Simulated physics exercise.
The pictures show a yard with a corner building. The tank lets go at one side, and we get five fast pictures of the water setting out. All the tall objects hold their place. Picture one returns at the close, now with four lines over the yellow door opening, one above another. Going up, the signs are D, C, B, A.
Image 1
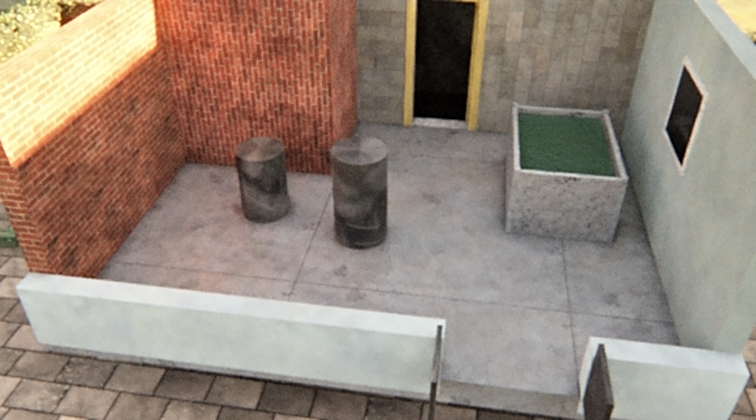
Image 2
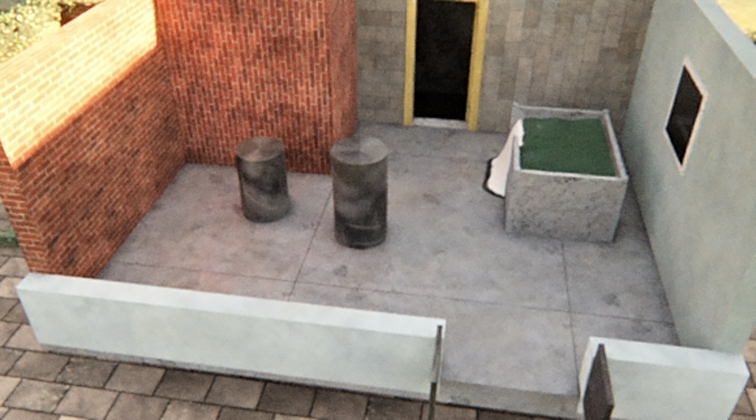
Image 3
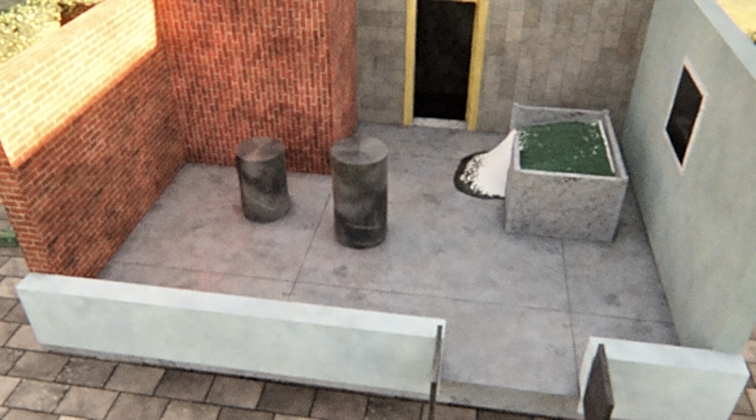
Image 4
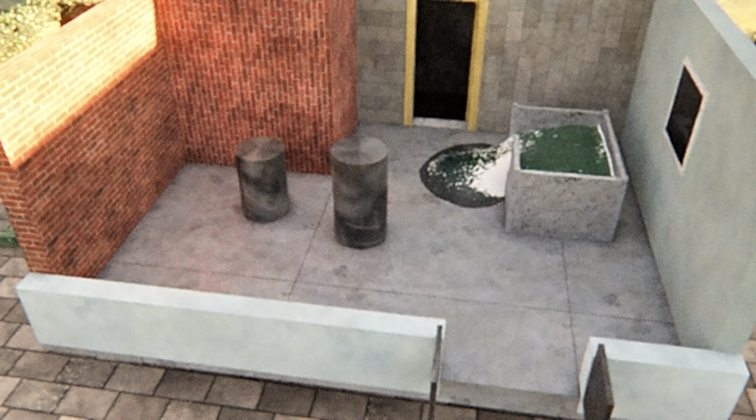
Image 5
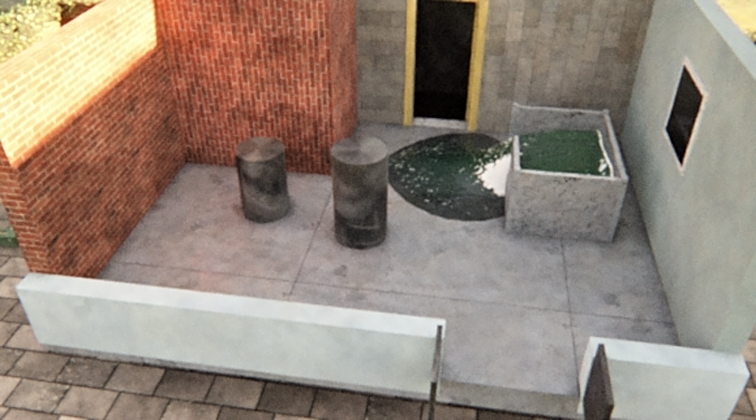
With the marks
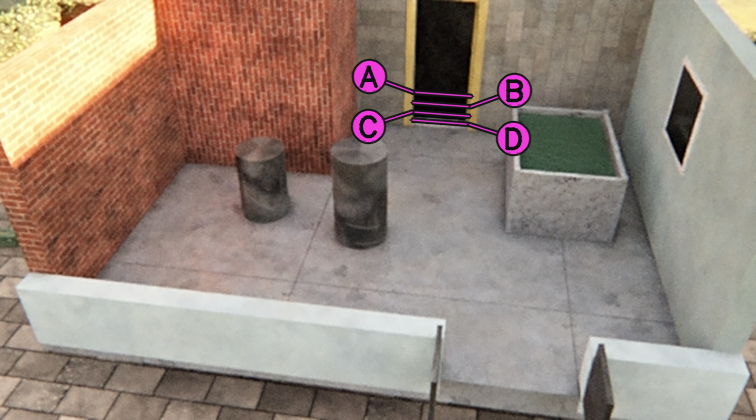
Green water pours from the left side of a stone tank and spreads across the yard floor.
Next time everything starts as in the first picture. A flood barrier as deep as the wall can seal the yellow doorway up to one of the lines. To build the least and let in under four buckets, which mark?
Use mark C.
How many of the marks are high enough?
Three of the four.
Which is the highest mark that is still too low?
Here it is mark D.
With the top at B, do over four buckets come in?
No, not at all.
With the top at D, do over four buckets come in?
Yes.
On the marked copy, A at (442, 94); B at (441, 104); C at (440, 114); D at (440, 122); from the bottom up D, C, B, A.
With A, nothing gets over.
With B, nothing gets over.
With C, a splash gets over, under a bucket.
With D, about 14 bucketfuls get in.
